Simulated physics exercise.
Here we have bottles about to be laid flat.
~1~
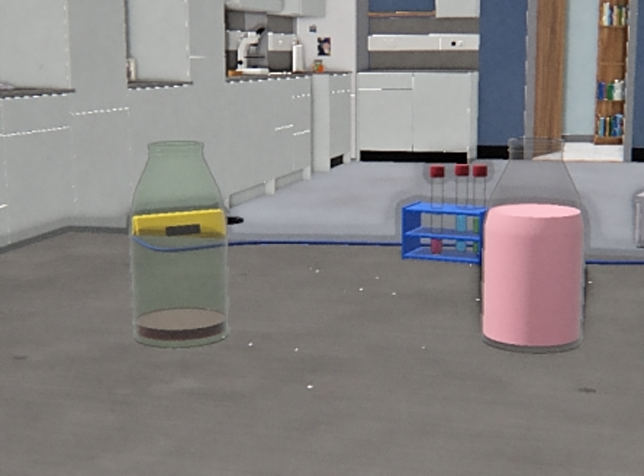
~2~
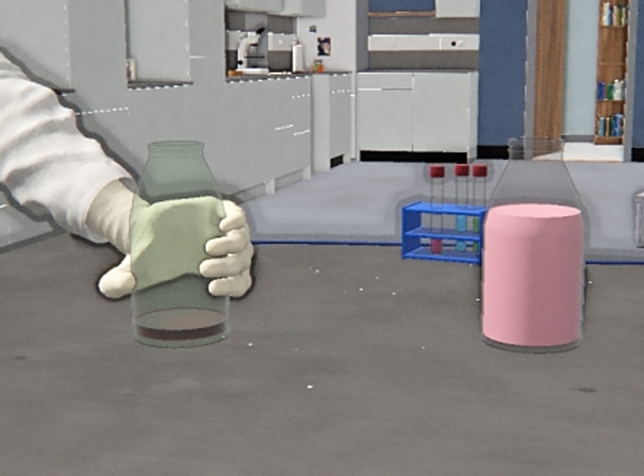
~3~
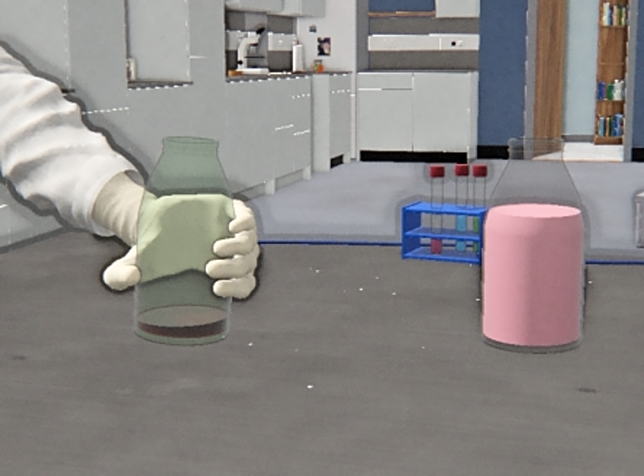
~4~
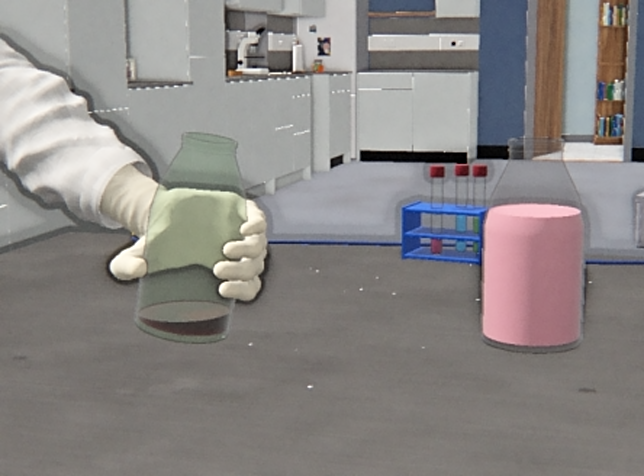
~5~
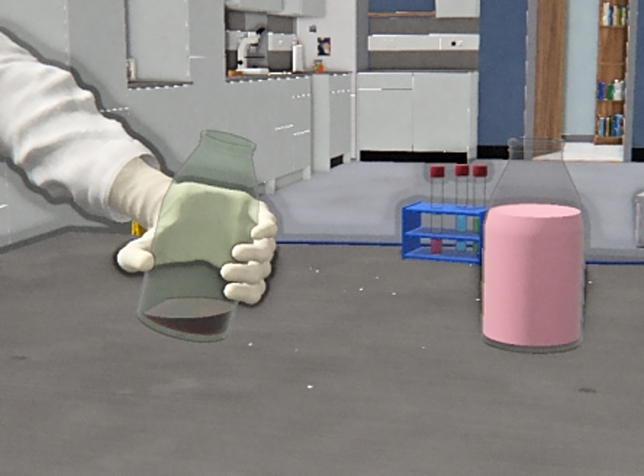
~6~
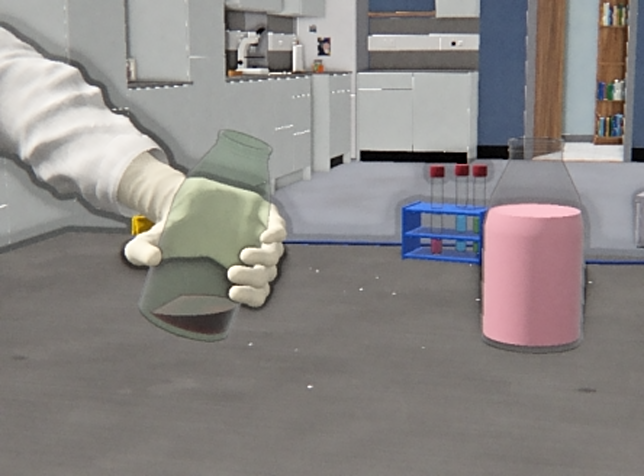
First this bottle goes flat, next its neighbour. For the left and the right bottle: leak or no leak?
Left: It holds it all. Right: It lets some out.
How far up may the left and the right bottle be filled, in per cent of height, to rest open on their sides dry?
In turn 16 and 18 per cent.
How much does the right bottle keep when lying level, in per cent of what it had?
I make it 25 per cent.
Shortly, the left bottle is nearly down; left bottle, no leak.
Then, the left bottle lies flat; left bottle, no leak.
At the finish, both lie flat; left bottle, no leak; right bottle, it leaks.
